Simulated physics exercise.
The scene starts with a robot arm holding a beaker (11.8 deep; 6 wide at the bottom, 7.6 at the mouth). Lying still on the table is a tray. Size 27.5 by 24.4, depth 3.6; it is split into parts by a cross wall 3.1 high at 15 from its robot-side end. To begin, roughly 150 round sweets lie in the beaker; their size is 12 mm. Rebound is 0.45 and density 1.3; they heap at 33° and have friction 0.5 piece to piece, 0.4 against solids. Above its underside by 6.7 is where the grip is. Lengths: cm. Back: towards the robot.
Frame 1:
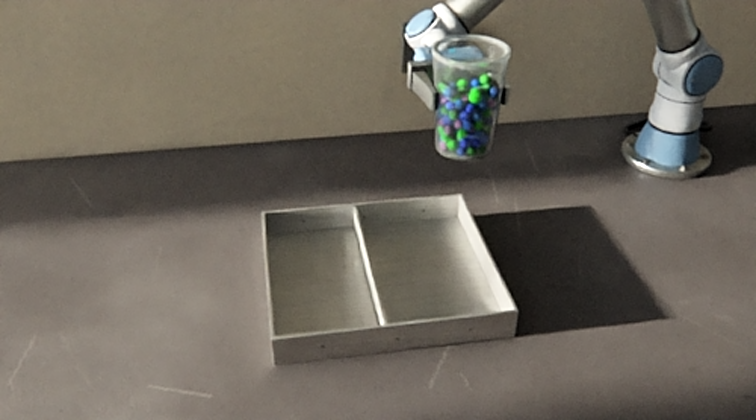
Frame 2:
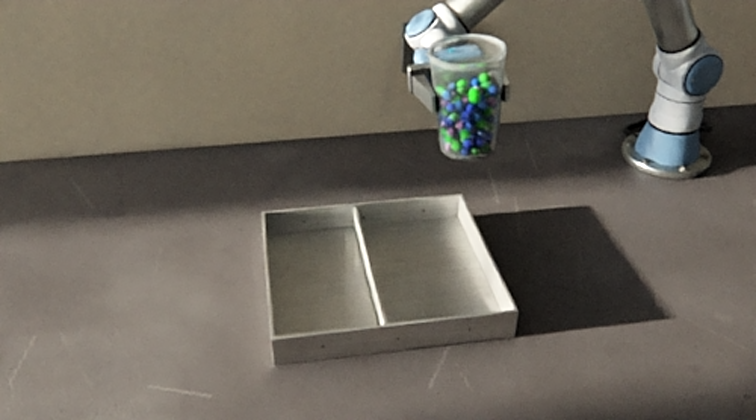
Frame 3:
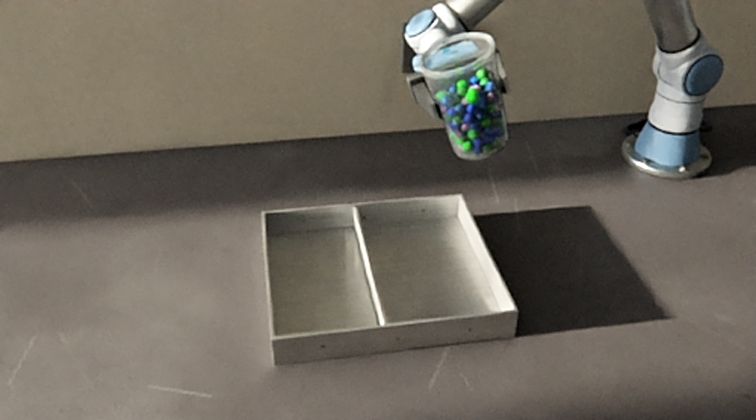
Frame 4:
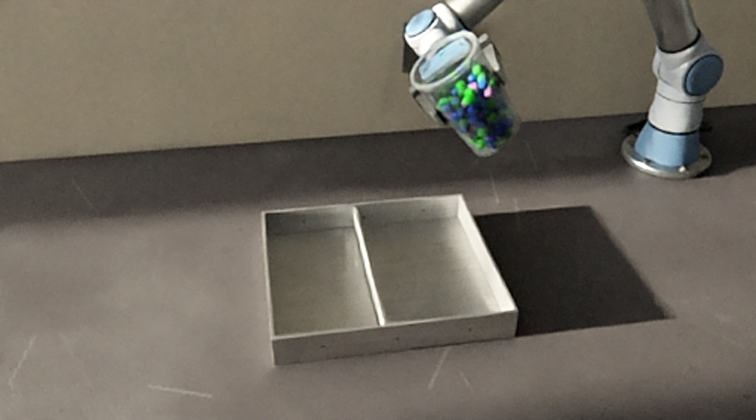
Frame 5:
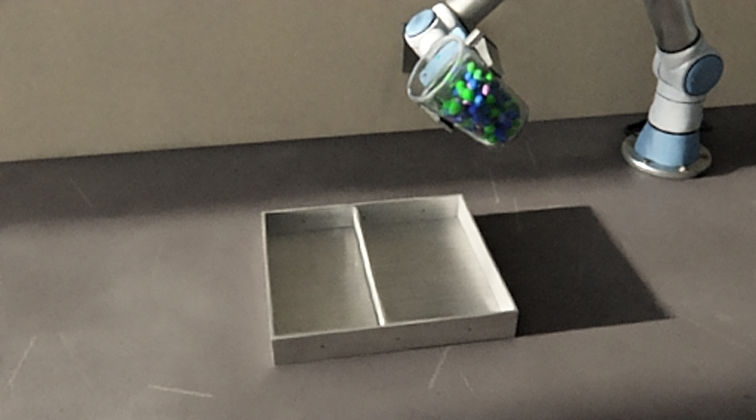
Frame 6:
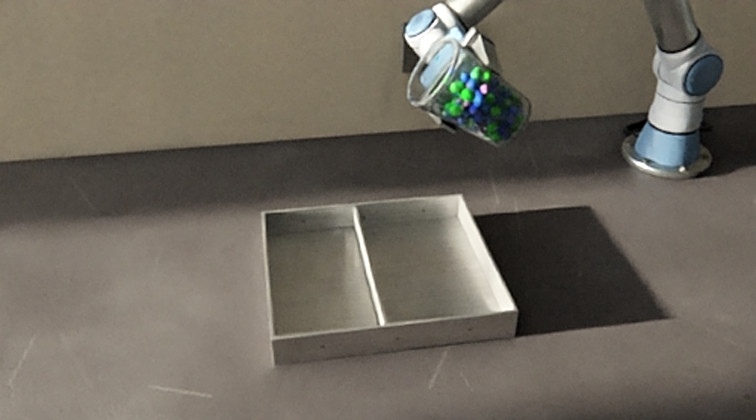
Clear beaker of green, blue and pink sweets tilting leftward in a robot arm's grip above a table with an empty divided tray.
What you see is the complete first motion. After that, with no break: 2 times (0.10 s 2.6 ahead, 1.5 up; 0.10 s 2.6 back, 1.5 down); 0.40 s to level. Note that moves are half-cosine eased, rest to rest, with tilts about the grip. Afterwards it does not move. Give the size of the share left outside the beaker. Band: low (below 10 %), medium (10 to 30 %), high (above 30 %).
Low.
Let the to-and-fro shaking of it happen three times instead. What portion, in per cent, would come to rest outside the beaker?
It would be near 10 per cent.
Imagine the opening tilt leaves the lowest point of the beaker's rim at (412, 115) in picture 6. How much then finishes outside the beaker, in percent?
It comes out near 25 percent.
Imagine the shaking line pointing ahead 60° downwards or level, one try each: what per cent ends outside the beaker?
I'd say close to 0 percent for the first and close to 0 percent for the second.
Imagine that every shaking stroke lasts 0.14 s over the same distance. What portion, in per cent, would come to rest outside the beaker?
That change gives some 0 percent.
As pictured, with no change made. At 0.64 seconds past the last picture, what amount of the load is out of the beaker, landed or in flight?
About 5 per cent so far.
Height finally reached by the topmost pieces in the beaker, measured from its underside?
Roughly 10.0 cm.
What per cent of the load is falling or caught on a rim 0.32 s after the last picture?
I'd put it near 3 per cent.
Then, 0.32 s later, tilted 54° forward, highest piece 29 above the table; 142 in the beaker, 4 in flight or on a rim.
Then, 0.64 s later, tilted 19° forward, highest piece 30 above the table; 137 in the beaker, 7 in the robot-side part, 2 in the far-side part.
Then, 1.00 s later, level, highest piece 29 above the table; 137 in the beaker, 7 in the robot-side part, 2 in the far-side part.
Then, 2.05 s later, level, highest piece 29 above the table; 137 in the beaker, 7 in the robot-side part, 2 in the far-side part.
At rest, 137 in the beaker, 7 in the robot-side part, 2 in the far-side part. That is 6 % outside the beaker.
